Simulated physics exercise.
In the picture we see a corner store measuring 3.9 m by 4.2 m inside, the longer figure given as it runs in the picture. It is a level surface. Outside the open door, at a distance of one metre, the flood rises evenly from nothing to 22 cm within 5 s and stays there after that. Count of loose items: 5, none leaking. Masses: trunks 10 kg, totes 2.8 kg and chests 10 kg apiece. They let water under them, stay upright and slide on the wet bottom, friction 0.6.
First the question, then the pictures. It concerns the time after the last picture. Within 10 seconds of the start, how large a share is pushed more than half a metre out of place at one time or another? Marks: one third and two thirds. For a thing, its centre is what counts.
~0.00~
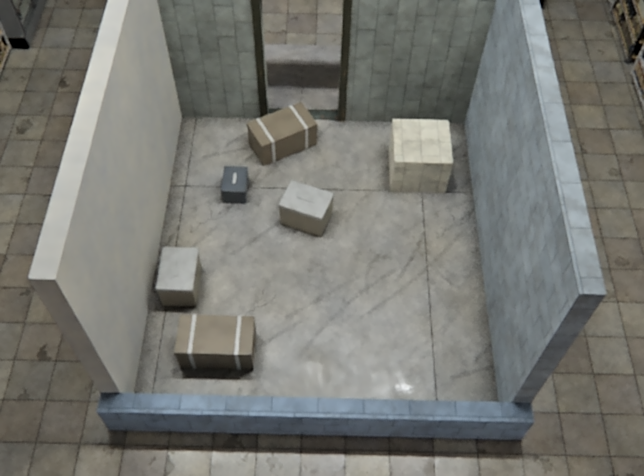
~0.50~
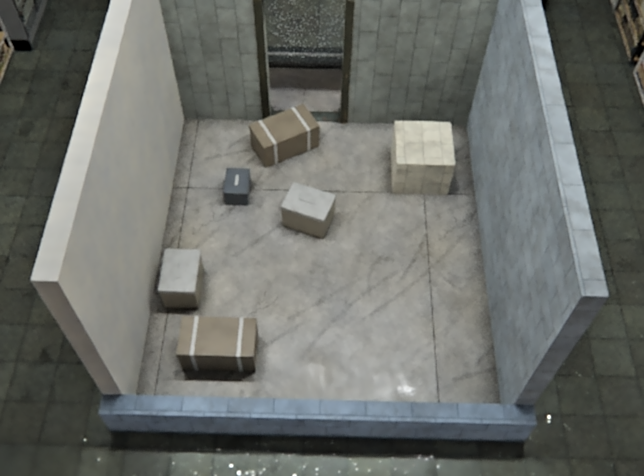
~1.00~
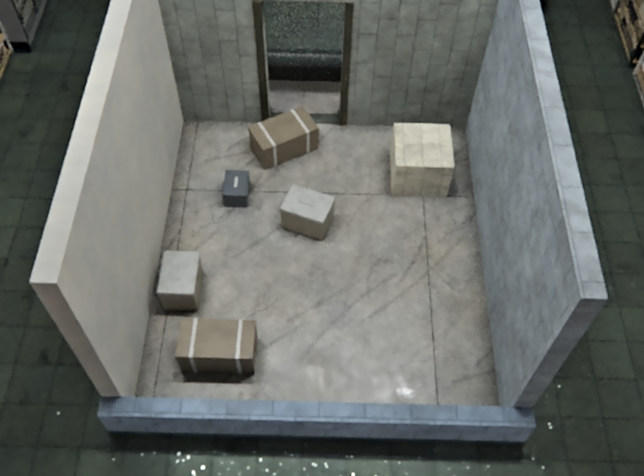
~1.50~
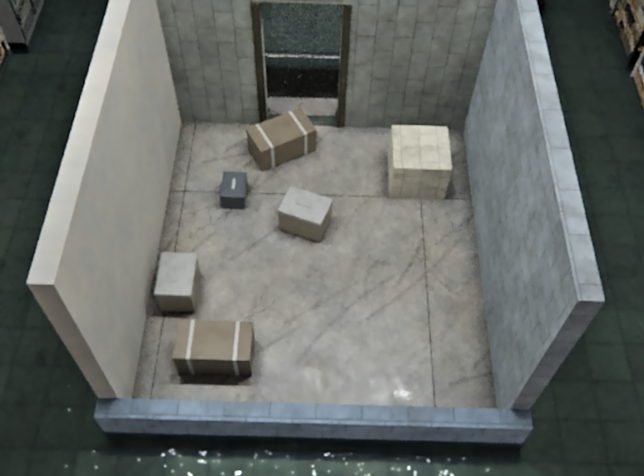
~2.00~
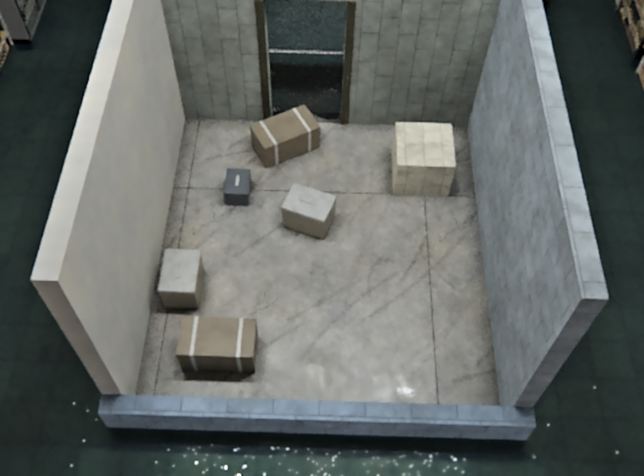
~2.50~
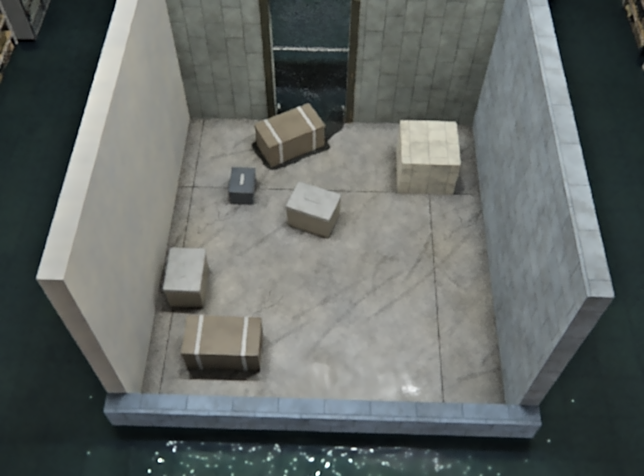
Two thirds and up.
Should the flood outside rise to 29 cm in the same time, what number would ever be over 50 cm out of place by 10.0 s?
The answer would then be 5.
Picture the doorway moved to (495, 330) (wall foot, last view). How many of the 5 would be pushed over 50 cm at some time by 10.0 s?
2.
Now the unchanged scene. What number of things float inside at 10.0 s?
The number is 5.
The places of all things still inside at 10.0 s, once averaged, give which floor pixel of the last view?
The centre is close to (242, 367).
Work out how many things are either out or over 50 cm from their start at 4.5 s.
At that time I count 1.
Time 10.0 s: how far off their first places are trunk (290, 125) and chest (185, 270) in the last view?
The first is 300 cm from its start, the second 120 cm.
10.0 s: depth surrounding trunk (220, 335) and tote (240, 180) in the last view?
Close to 11 and 10 centimetres.
After 3.5 s 0 of 5 are over 50 cm from their spots; 0 afloat.
After 4.5 s 1 of 5 are over 50 cm from their spots; 0 afloat.
After 7.0 s 3 of 5 are over 50 cm from their spots; 3 afloat.
After 10.0 s 4 of 5 are over 50 cm from their spots, and 4 have been at some point; 5 afloat.
